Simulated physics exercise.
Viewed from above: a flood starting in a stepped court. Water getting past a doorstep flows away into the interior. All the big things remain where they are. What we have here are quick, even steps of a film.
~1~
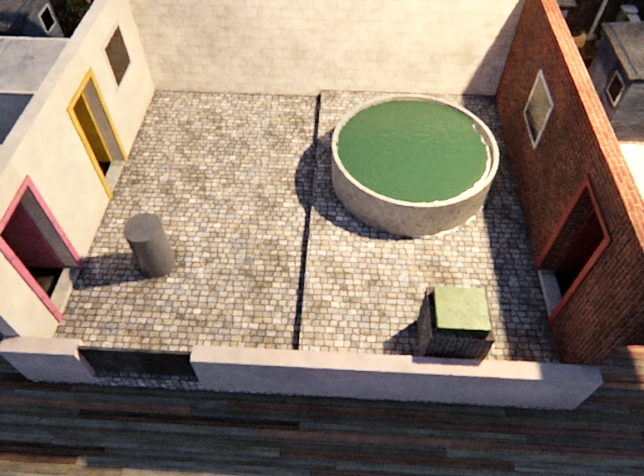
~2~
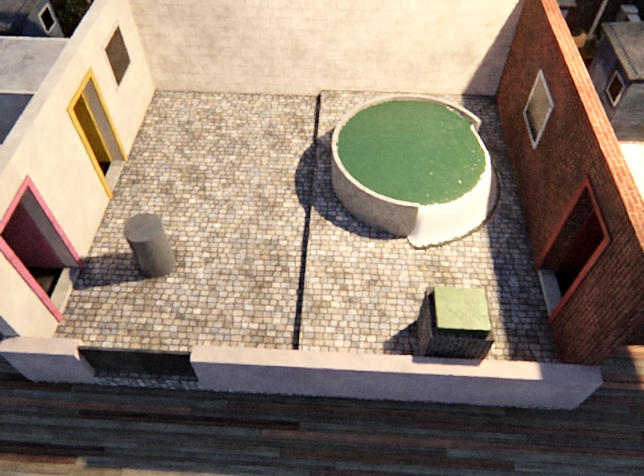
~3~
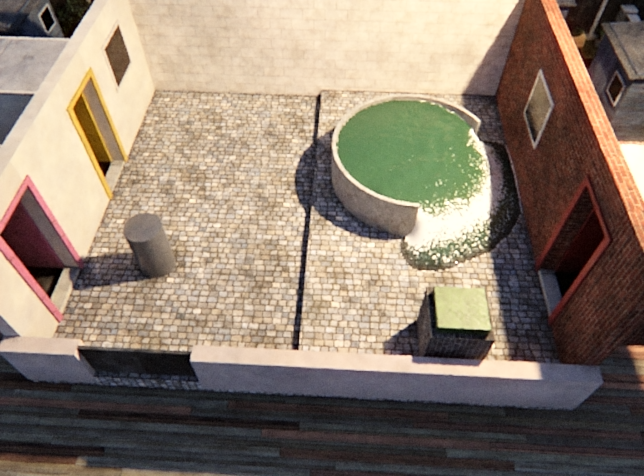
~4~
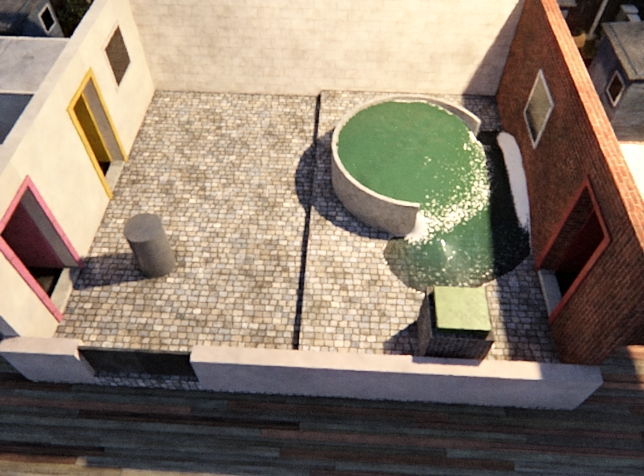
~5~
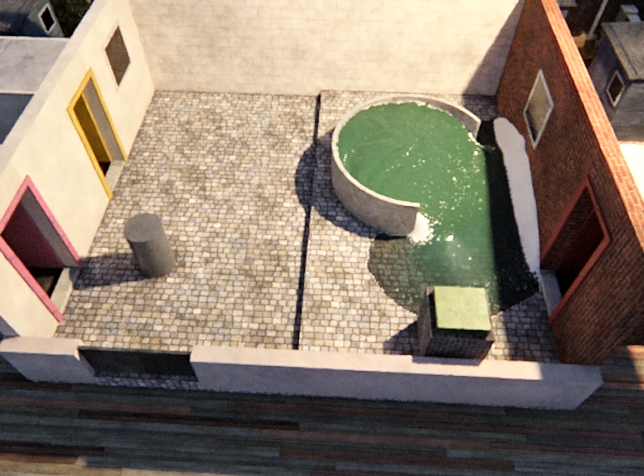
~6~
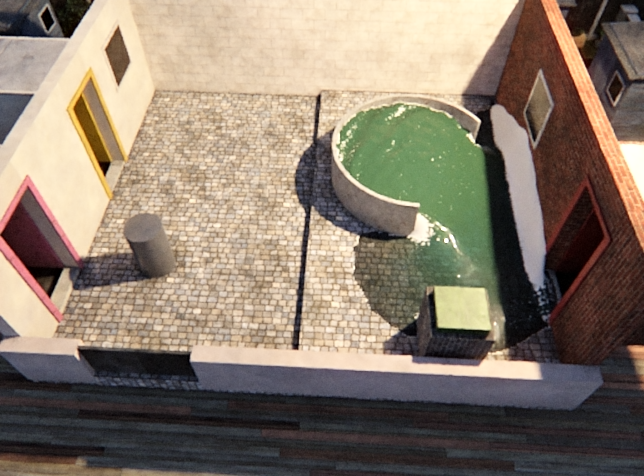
In a cobbled courtyard, green water bursts from a round pool's right side and spreads.
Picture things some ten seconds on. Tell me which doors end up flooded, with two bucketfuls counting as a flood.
The red door will receive over two buckets. The yellow door will receive over two buckets. The pink door will receive over two buckets.
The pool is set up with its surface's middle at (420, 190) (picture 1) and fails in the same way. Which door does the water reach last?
I'd go with the yellow-painted one.
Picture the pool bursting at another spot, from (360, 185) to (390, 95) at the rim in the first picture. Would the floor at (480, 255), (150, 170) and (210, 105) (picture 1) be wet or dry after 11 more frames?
First kept bare, second soaked through, third soaked through.
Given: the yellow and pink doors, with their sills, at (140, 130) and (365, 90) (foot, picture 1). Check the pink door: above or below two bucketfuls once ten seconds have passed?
The pink door remains below the mark.
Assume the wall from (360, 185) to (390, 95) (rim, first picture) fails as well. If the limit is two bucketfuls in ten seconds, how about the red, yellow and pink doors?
Red stays within it, yellow exceeds the limit, pink exceeds the limit.
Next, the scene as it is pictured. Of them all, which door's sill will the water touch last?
Observed: The yellow one.
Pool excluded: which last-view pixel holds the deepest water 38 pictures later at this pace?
Deepest point: About (56, 359).
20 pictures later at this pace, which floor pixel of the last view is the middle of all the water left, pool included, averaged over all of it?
Centre: Close to (424, 218).
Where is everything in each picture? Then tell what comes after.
The first picture shows still water in the pool at (414, 148).
In the second picture, water pours out at (481, 197) and has run to (414, 246).
In the third picture, the front is at (416, 266), out from the gap at (480, 199).
In the fourth picture, water pours out at (480, 201) and has run to (502, 133).
In the fifth picture, the front is at (498, 118), out from the gap at (480, 201).
In the sixth picture, the front is at (495, 104), out from the gap at (479, 202).
A moment on, water covers 20 % of the floor; the red door over two buckets in, the yellow door not reached, the pink door not reached.
Next, water covers 30 % of the floor; the red door far over two buckets in, the yellow door not reached, the pink door not reached.
Then, water covers 65 % of the floor; the red door far over two buckets in, the yellow door not reached, the pink door not reached.
Later, water covers 100 % of the floor; the red door far over two buckets in, the yellow door under two buckets in, the pink door over two buckets in.
In the end, water covers 95 % of the floor; the red door far over two buckets in, the yellow door far over two buckets in, the pink door far over two buckets in.
